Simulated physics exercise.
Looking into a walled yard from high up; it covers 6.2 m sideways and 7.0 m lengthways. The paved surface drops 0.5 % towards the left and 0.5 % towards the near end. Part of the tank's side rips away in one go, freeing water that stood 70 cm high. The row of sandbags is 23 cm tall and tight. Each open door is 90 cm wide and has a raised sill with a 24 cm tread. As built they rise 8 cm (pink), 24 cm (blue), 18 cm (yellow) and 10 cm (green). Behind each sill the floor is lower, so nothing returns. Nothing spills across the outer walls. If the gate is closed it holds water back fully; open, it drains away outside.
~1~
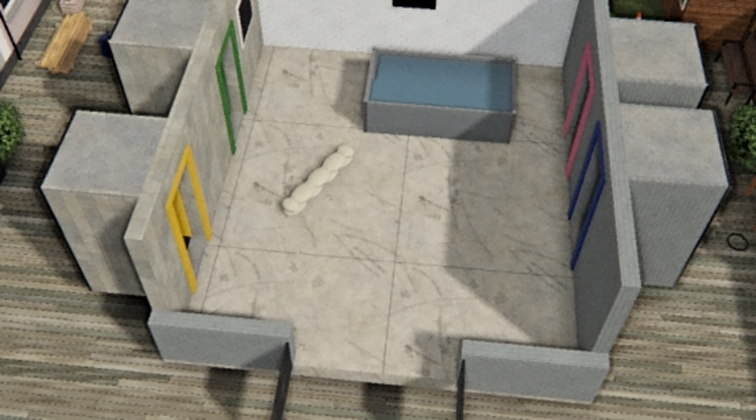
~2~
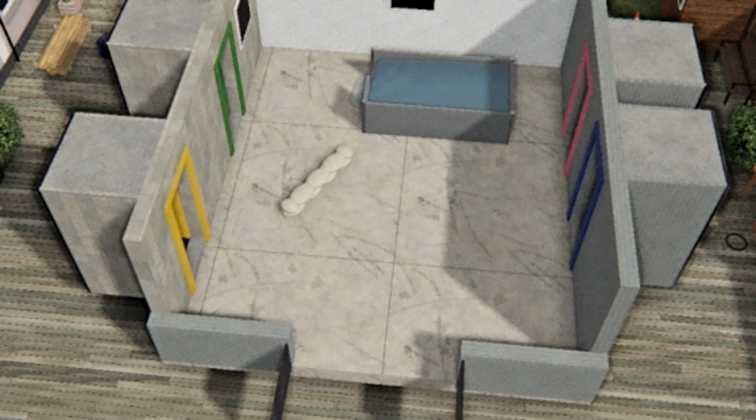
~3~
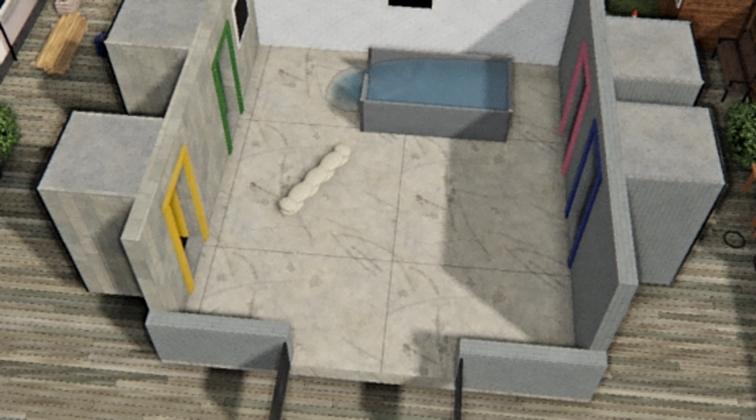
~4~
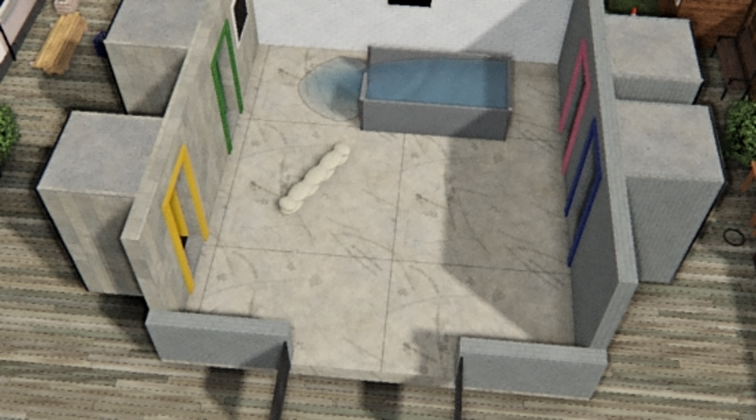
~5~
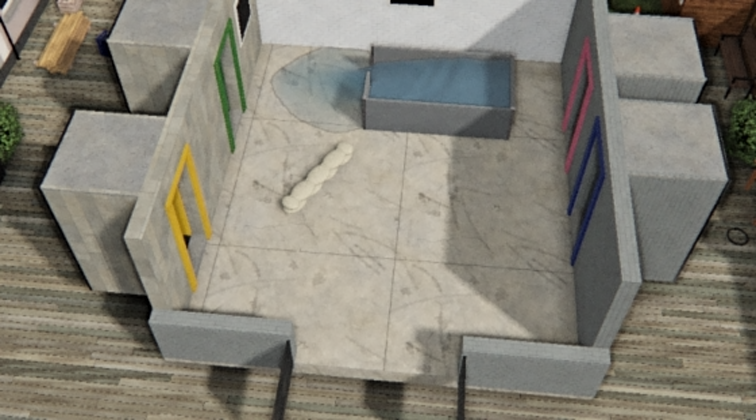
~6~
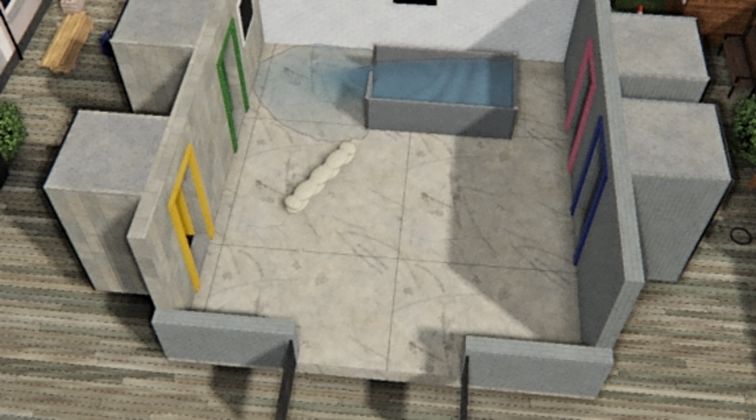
In a walled yard, water pours from the tank's left side and spreads leftward across the paving.
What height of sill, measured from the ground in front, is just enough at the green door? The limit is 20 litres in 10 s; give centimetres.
Some 16 cm above the ground.
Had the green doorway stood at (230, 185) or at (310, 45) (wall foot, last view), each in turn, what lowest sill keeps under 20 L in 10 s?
About 6.0 and 23 cm.
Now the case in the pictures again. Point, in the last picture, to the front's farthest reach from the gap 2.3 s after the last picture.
Near (195, 299).
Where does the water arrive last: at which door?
It is the blue one.
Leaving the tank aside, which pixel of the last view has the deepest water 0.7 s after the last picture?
Around (264, 47).
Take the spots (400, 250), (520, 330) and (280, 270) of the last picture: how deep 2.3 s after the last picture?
In that order: 0, 0 and 0 cm.
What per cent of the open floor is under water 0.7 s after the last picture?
Near 15 per cent is wet.
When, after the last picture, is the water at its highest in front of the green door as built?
Near 1.6 s.
Then, 0.7 s after the last picture water covers 15 % of the floor, deepest (47 cm) near (264, 47); 15 cm at the green door, 1 litre in over its 10 cm sill.
Then, 2.3 s after the last picture water covers 25 % of the floor, deepest (34 cm) near (263, 53); 18 cm at the green door, 40 litres in over its 10 cm sill.
Then, 9.3 s after the last picture water covers 85 % of the floor, deepest (14 cm) near (184, 338); 8 cm at the green door, 88 litres in over its 10 cm sill.
At the green door as built, the water peaked near 20 cm, 1.5 s after the last picture.
With a sill of 14.5 cm, 29 litres would have come in within the 10 s; with 19.5 cm, 5 litres. So under 20 litres takes about 16 cm.
